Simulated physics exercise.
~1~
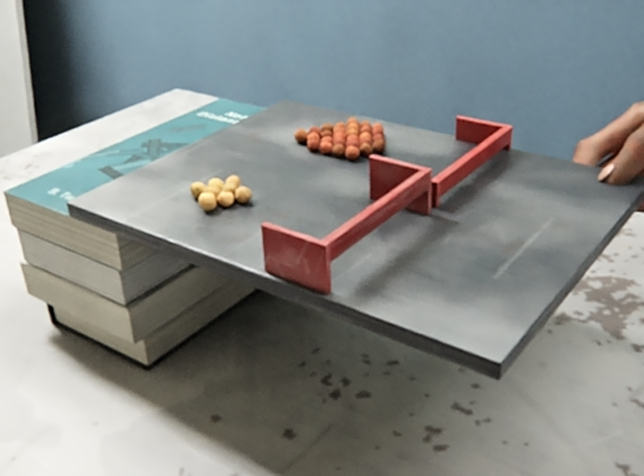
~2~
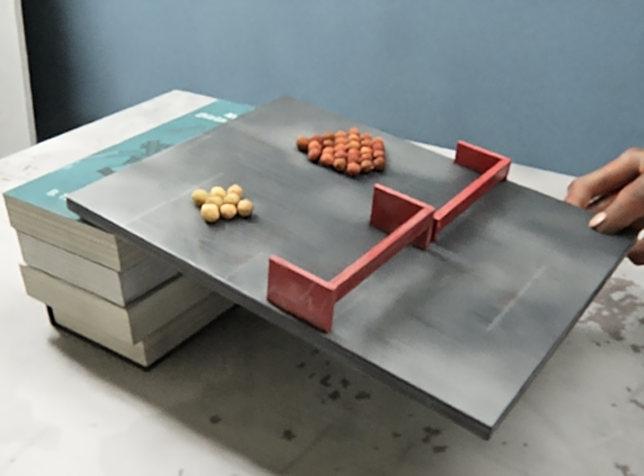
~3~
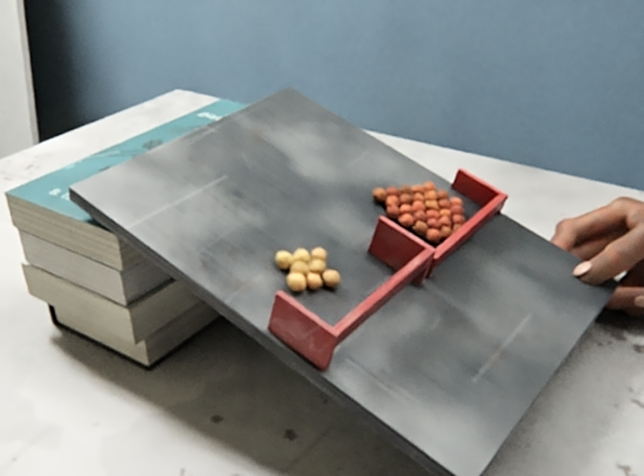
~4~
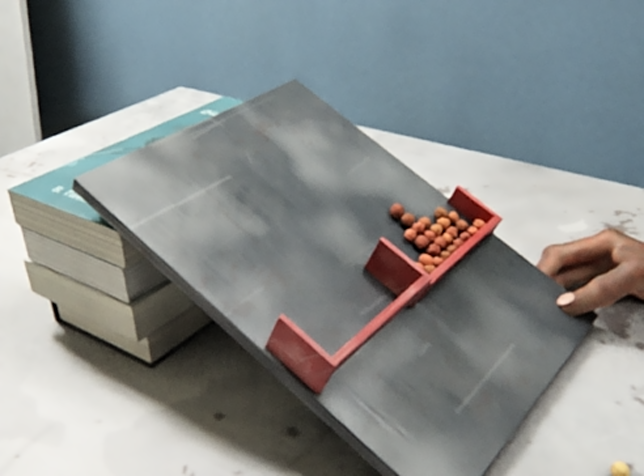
On a marble counter, a hand lowering a grey board propped on books, yellow balls slipping past one red barrier, orange ones gathering behind another.
